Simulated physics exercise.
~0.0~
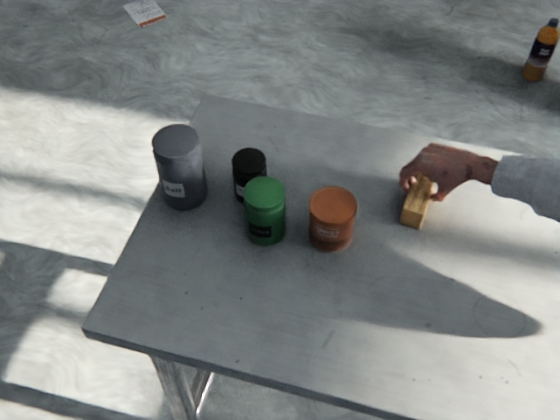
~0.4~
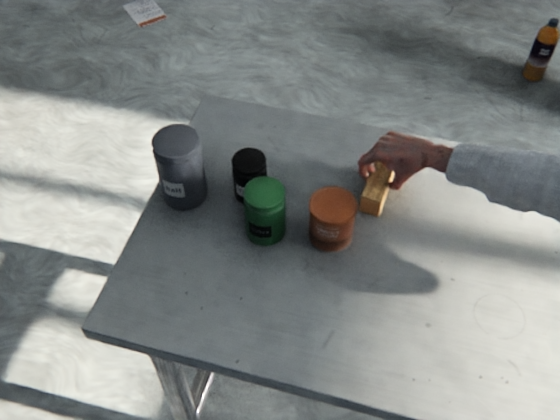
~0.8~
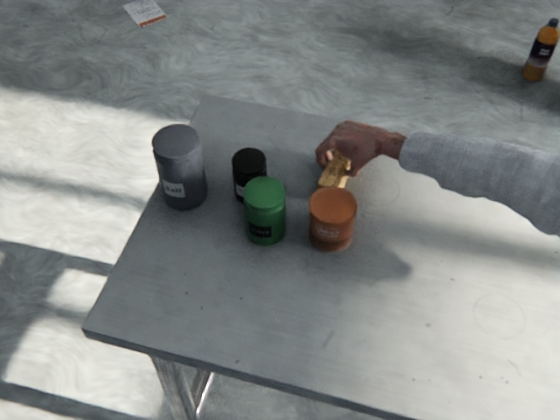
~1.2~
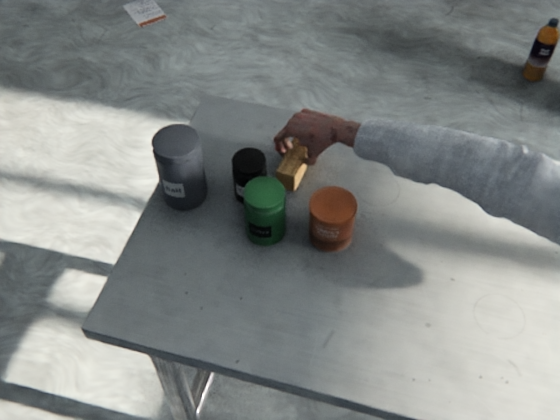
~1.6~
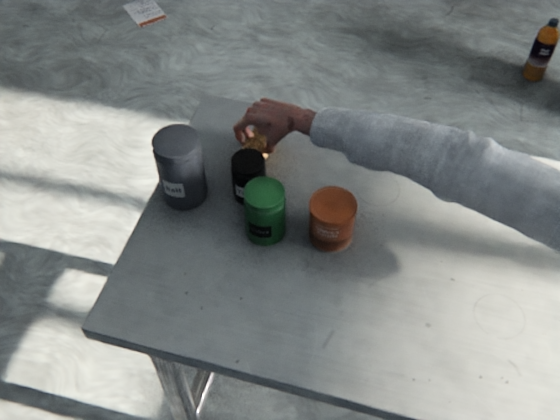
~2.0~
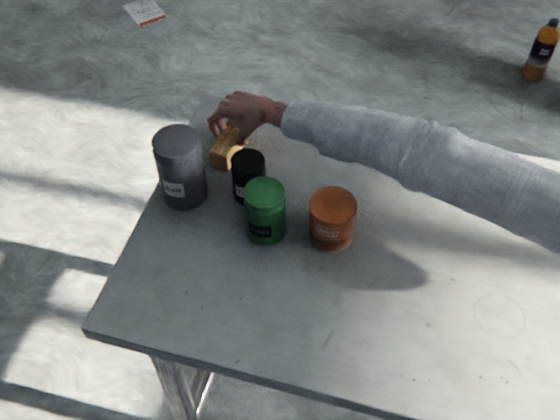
At the start, a hand in a grey sleeve holds a small wooden block on a grey table, to the right of an orange tin, a green jar, a black jar and a larger grey jar. The hand moves the block left toward the orange tin, then passes behind it. It continues left behind the green jar and on behind the black jar, the sleeve stretching farther across the table. None of the four containers shifts. At the end, the hand and block are between the black jar and the grey jar, toward the table's far edge.
